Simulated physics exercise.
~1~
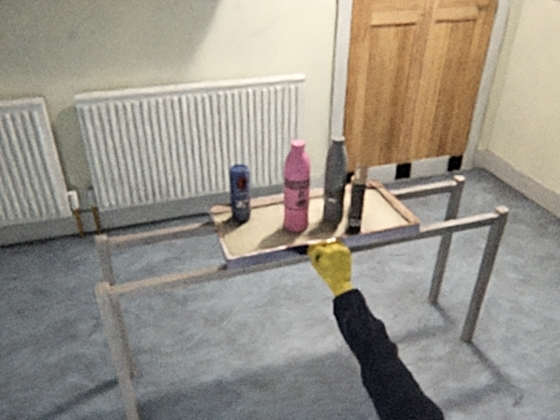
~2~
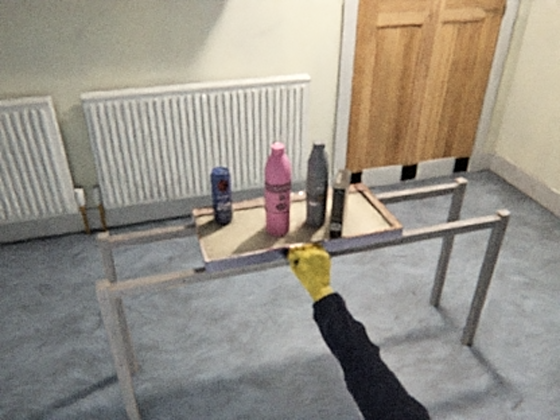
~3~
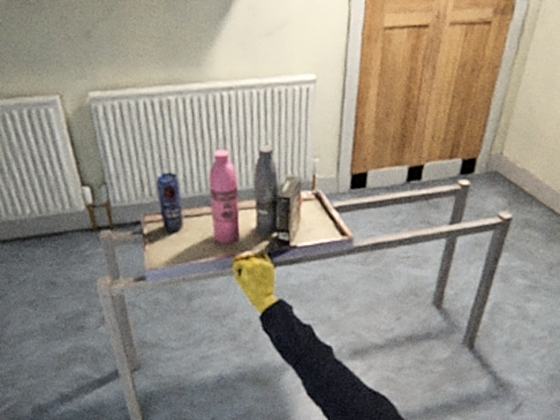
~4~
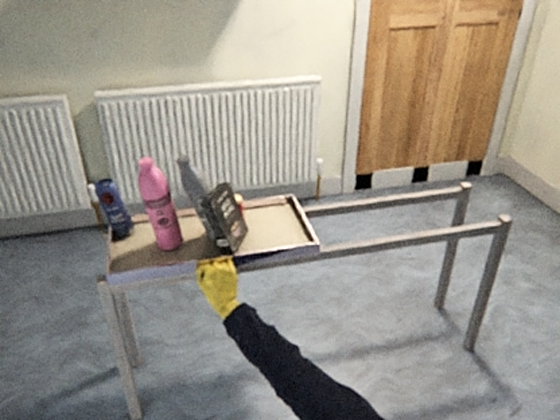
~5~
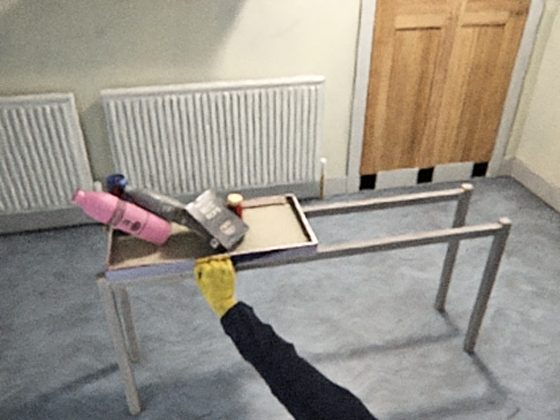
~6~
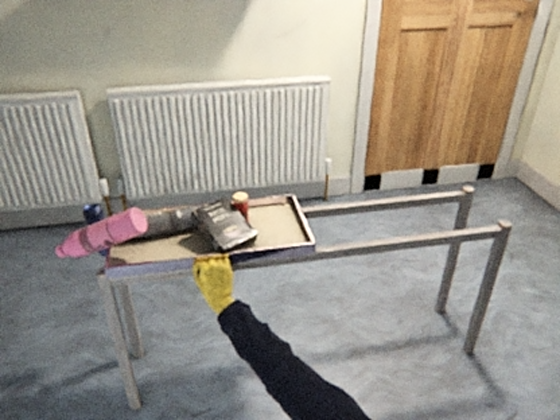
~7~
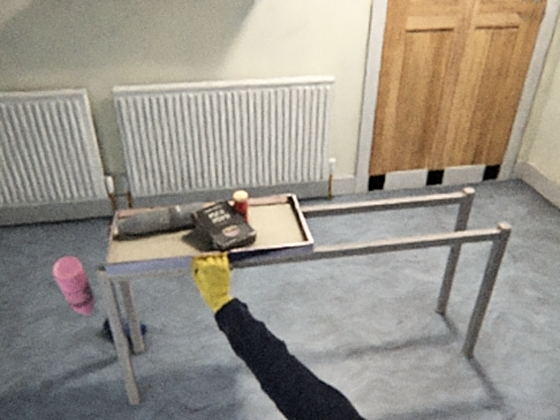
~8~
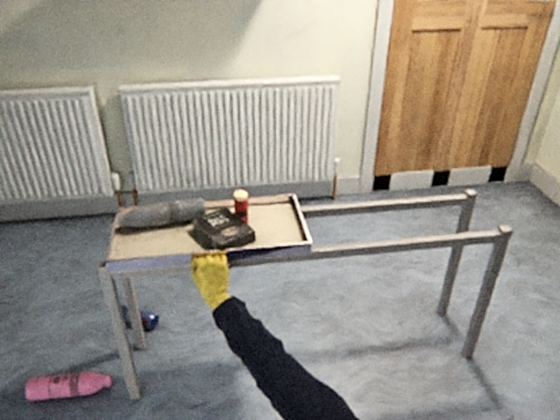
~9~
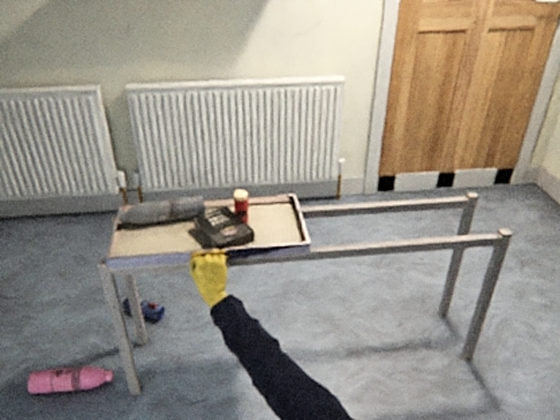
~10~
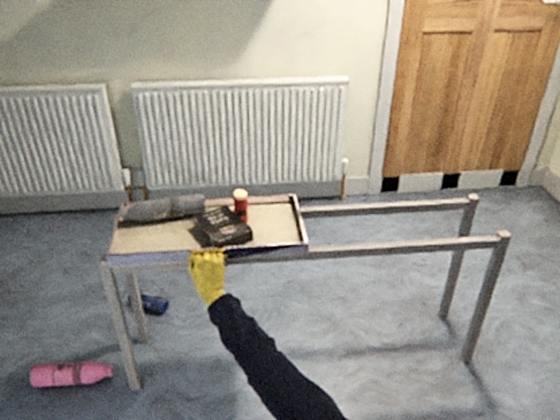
A pink bottle and a blue can toppled off a tray onto the floor after a yellow-gloved hand slid it left along a metal rack until it stopped, leaving a grey bottle and black packet lying on it beside an upright red shaker.
